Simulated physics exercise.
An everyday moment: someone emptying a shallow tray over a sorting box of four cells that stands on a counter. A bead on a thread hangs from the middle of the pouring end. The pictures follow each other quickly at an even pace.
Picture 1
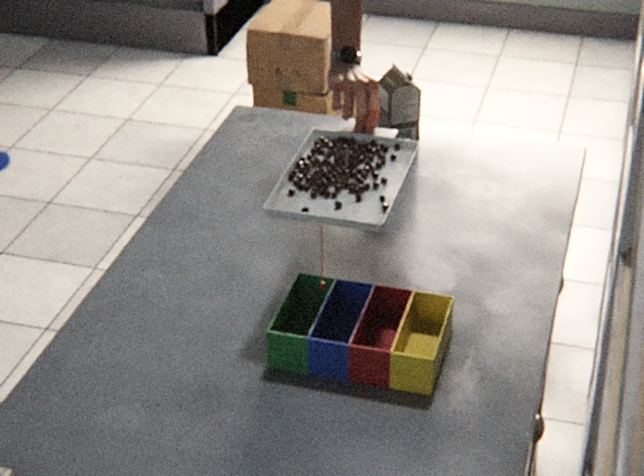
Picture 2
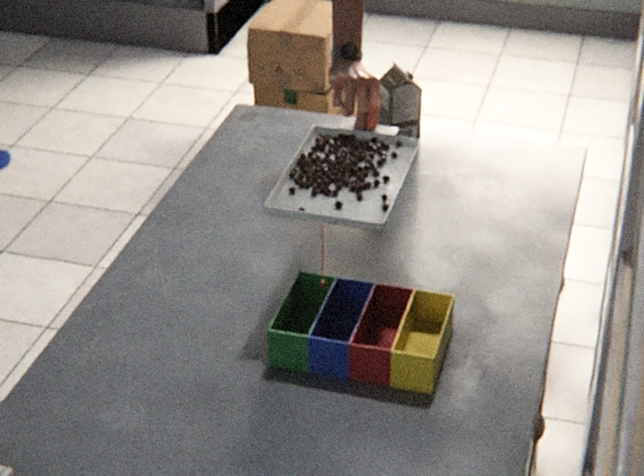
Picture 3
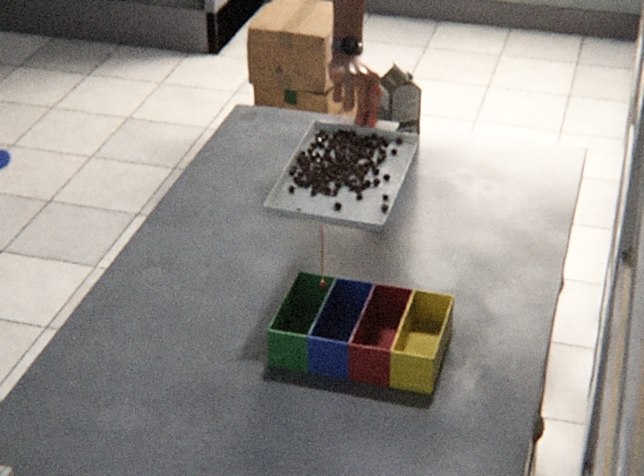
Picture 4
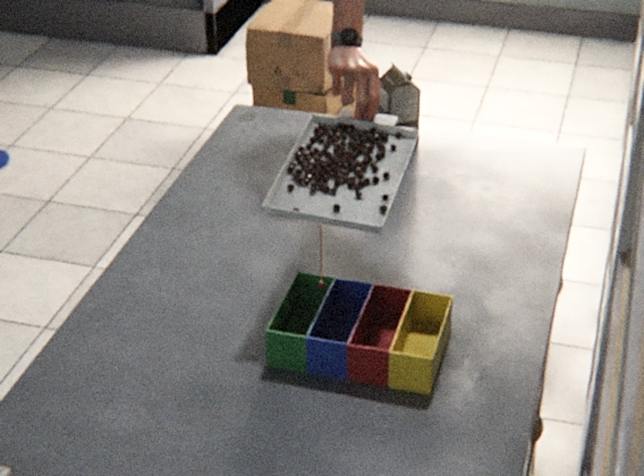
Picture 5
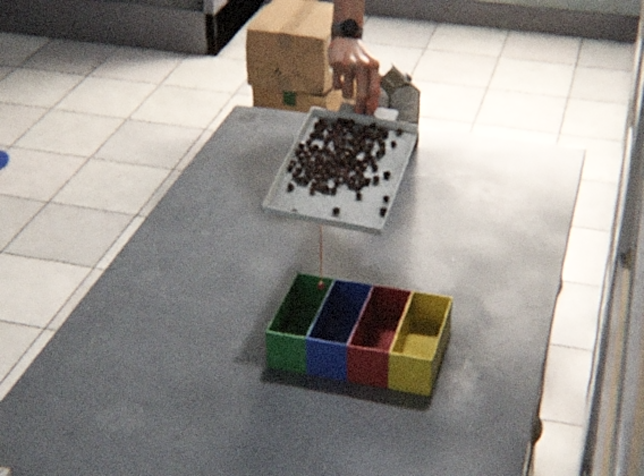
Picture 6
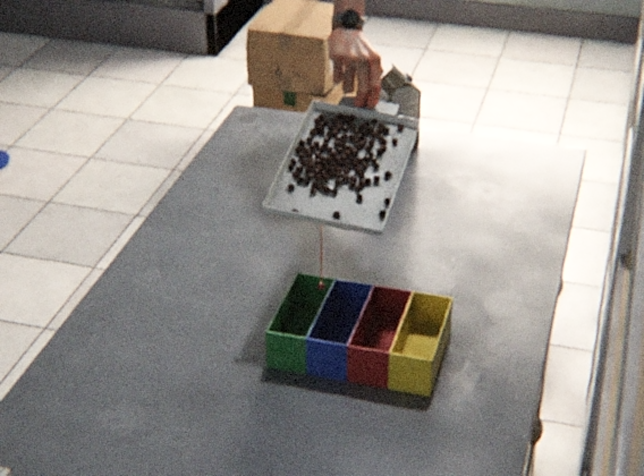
A shallow tray of chocolate balls, held by a hand over a box with green, blue, red and yellow cells, tilted slightly toward its right front corner, and the balls began to shift.
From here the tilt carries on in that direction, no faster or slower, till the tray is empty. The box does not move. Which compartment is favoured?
It favours the red compartment.
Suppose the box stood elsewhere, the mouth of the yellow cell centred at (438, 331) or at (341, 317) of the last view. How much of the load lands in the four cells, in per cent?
Near 100 % and 50 %.
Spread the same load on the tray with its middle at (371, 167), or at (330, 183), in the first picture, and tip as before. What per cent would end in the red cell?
Roughly 60 per cent, and 50 per cent.
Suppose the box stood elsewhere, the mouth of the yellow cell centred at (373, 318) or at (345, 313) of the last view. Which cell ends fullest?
One: Yellow. Two: The yellow one.
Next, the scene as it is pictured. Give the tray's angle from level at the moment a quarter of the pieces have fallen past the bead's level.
Roughly 60°.
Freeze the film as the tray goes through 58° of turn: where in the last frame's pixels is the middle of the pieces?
Roughly at (355, 221).
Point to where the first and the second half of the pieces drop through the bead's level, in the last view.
At about (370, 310), then at (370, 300).
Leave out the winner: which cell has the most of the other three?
It is blue.
Shortly afterwards, tray tipped steeply; the bulk on the tray; a little in the blue cell; a little in the red cell; only a few in the yellow cell; only a few in the green cell; only a few falling or outside the box.
Next, tray tipped right over; near half in the red cell; near a third in the blue cell; a little in the yellow cell; only a few in the green cell; a little falling or outside the box.
Some moments later, tray tipped past a quarter turn; near half in the red cell; near a third in the blue cell; a little in the yellow cell; only a few in the green cell; a little falling or outside the box.
In the end, tray tipped past a quarter turn; near half in the red cell; near a third in the blue cell; a little in the yellow cell; only a few in the green cell; a little outside the box.
